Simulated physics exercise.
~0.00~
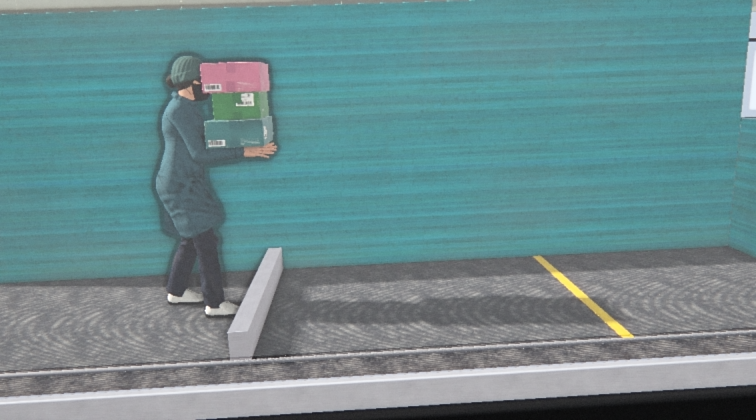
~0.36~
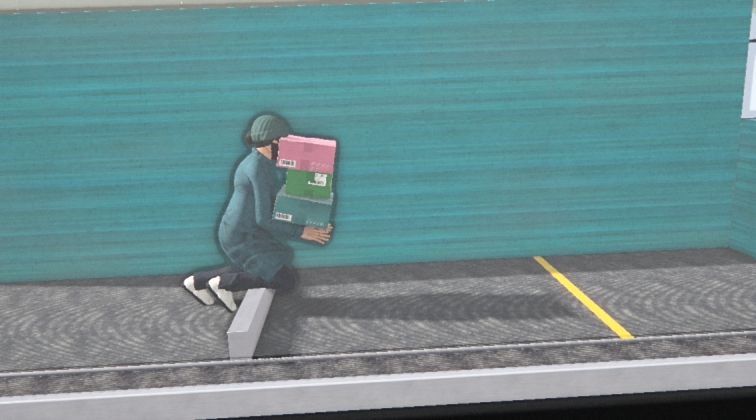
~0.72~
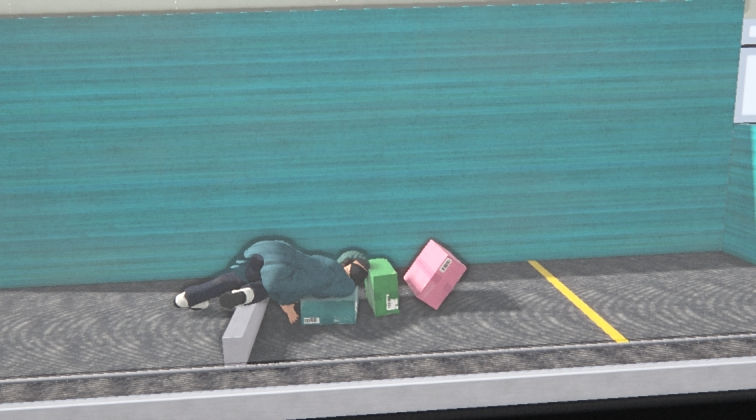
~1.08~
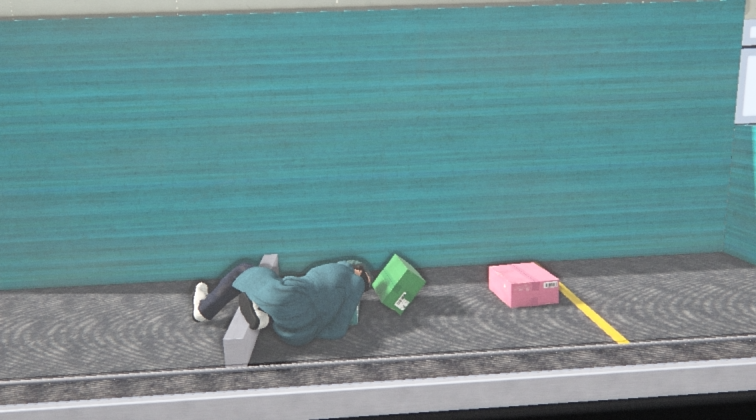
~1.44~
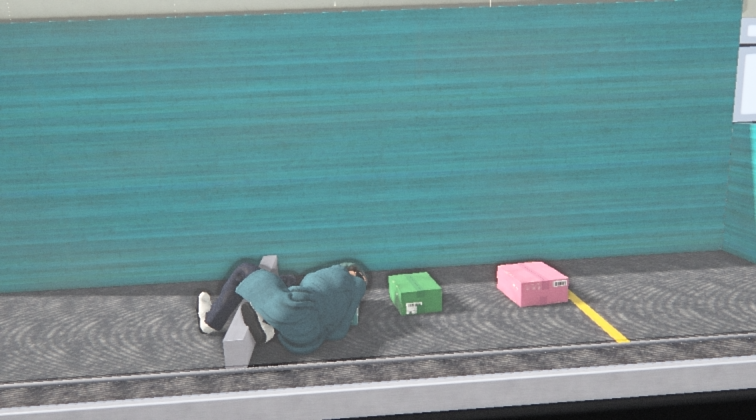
On a grey floor by a teal wall, a porter carrying three parcels collapses over a low rail, parcels landing before a yellow line.
